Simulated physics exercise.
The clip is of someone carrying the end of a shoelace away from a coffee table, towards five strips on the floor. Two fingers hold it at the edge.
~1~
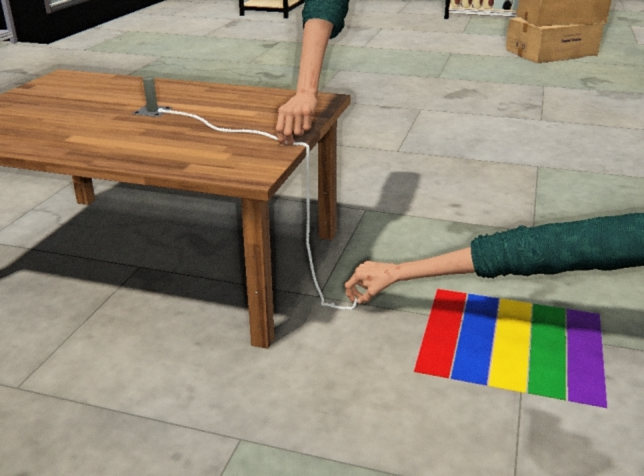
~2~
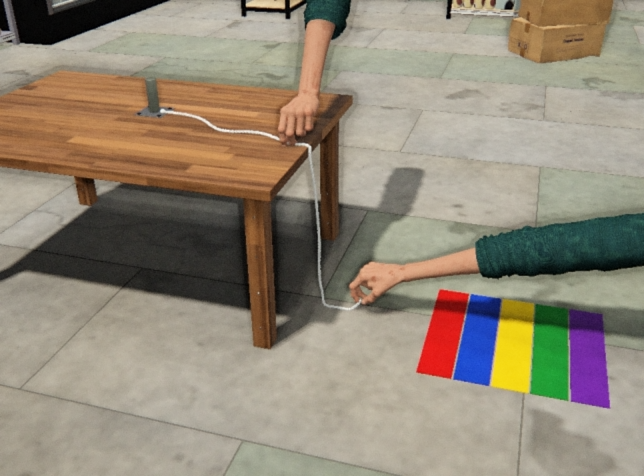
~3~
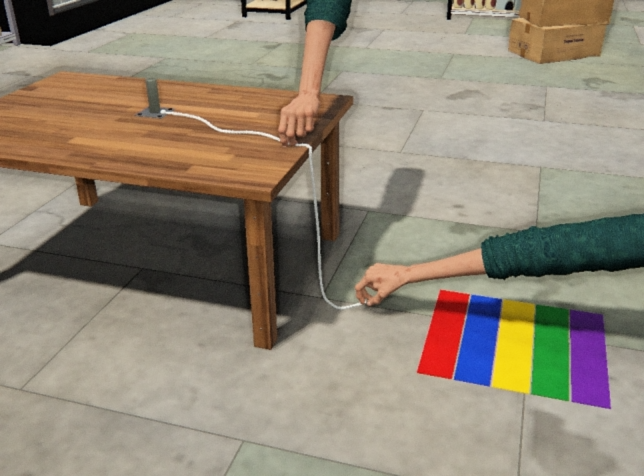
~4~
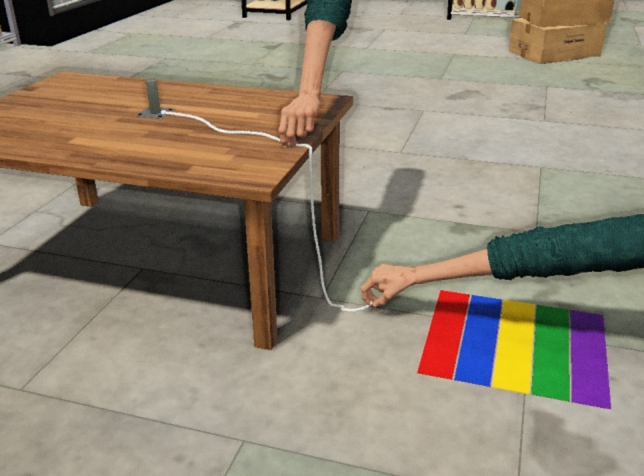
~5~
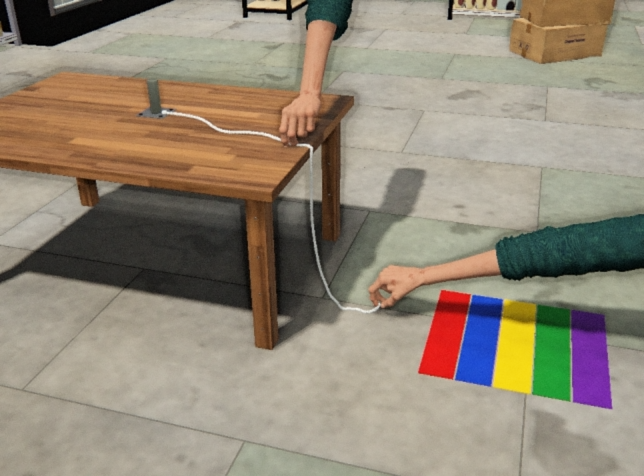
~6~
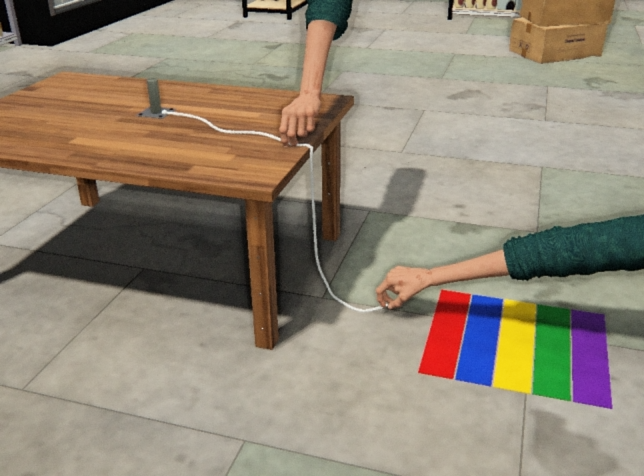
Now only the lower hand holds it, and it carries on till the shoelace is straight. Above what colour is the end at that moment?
It gets as far as the blue strip.
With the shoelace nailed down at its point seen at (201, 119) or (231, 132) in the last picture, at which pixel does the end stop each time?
Near (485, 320) and (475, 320).
Soon after, end near (431, 312); short of the strips.
Then, end near (465, 318); over red.
At full stretch, end near (485, 321); over blue. The blue one.
